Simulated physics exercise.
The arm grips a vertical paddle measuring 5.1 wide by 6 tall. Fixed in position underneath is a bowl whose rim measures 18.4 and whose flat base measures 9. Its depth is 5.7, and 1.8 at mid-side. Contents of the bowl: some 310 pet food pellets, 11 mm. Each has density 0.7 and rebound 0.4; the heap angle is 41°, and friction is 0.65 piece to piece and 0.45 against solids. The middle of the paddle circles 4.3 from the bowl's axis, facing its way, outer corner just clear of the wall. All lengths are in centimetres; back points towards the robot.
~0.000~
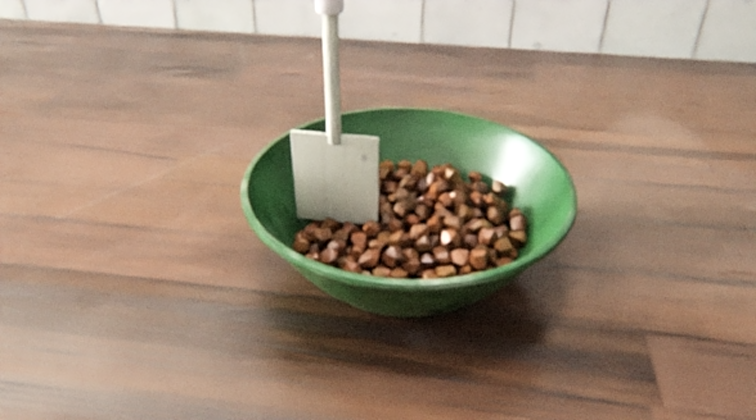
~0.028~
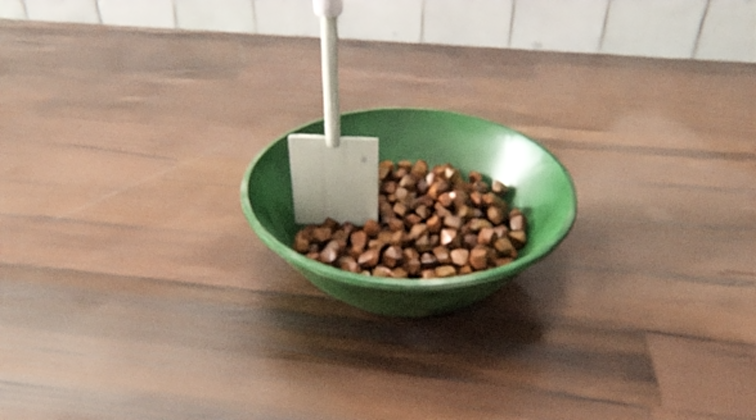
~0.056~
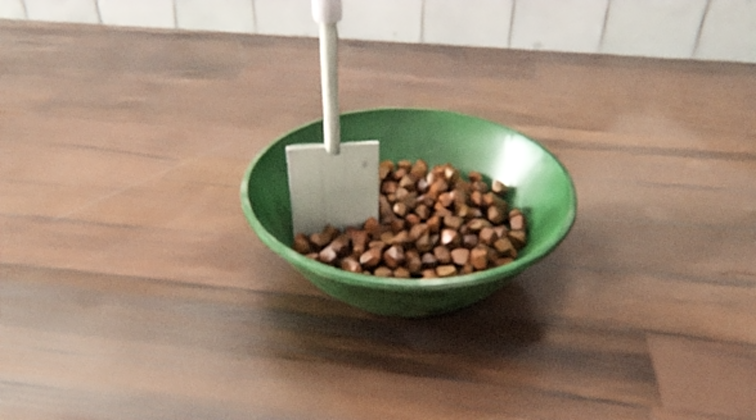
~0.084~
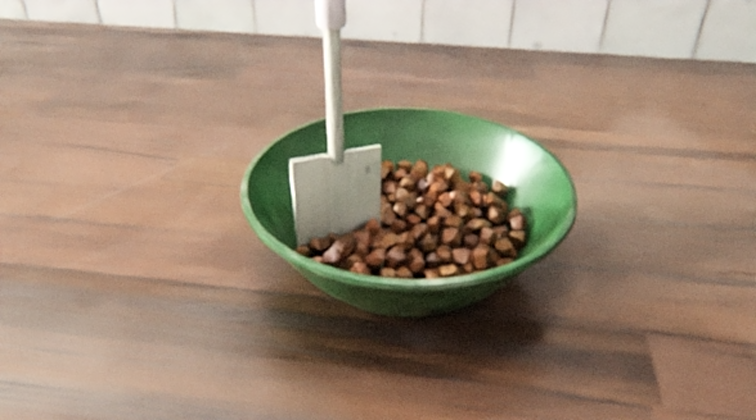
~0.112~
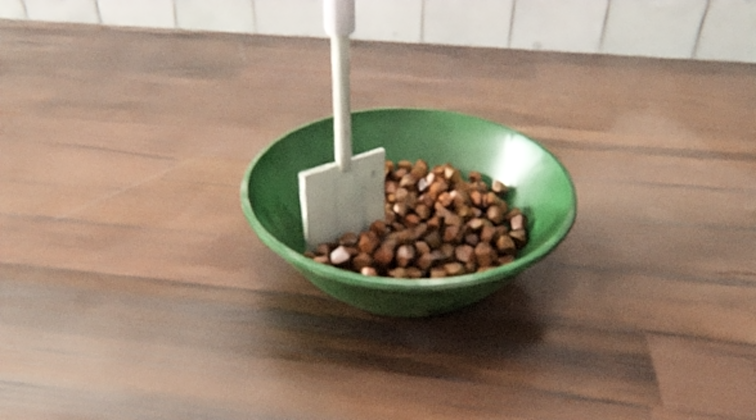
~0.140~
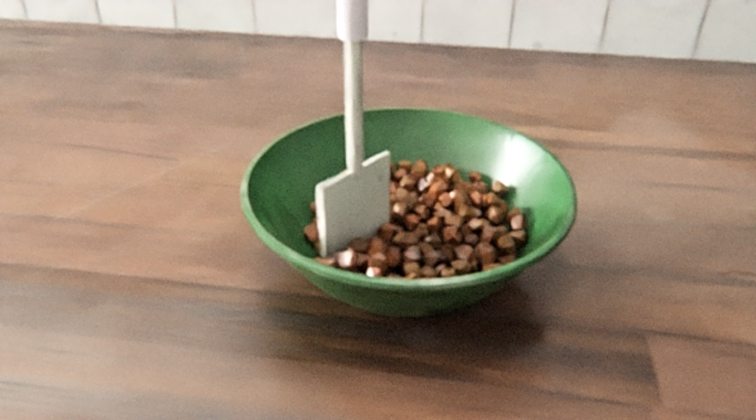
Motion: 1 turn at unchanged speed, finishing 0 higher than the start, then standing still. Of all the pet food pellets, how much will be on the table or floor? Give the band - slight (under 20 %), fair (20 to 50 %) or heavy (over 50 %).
Band: Slight.
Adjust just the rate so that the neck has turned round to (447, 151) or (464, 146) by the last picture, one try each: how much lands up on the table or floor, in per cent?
It comes to close to 30 per cent and close to 45 per cent.
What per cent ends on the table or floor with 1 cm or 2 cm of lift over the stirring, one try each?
That gives about 5 per cent and 0 per cent, in order.
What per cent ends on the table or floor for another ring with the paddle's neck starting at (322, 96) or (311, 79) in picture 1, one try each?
Near 10 and 0 in a hundred, one try each.
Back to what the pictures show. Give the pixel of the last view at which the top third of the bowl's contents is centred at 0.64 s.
Somewhere around (345, 157), I think.
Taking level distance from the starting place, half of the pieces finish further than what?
Reading: Around 7 cm.
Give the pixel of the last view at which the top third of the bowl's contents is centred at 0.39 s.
(490, 182), roughly.
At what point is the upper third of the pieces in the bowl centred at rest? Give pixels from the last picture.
Near (326, 233).
After 0.39 s, 174° round, highest piece 7 above the table; 309 in the bowl, 2 on the table or floor, 3 in flight or on the tool.
After 0.64 s, 292° round, highest piece 7 above the table; 299 in the bowl, 11 on the table or floor, 4 in flight or on the tool.
After 0.97 s, 0° round, highest piece 6 above the table; 291 in the bowl, 23 on the table or floor.
After 1.67 s, 0° round, highest piece 6 above the table; 291 in the bowl, 23 on the table or floor.
In the end, 291 in the bowl, 23 on the table or floor. That is 7 % on the table or floor.
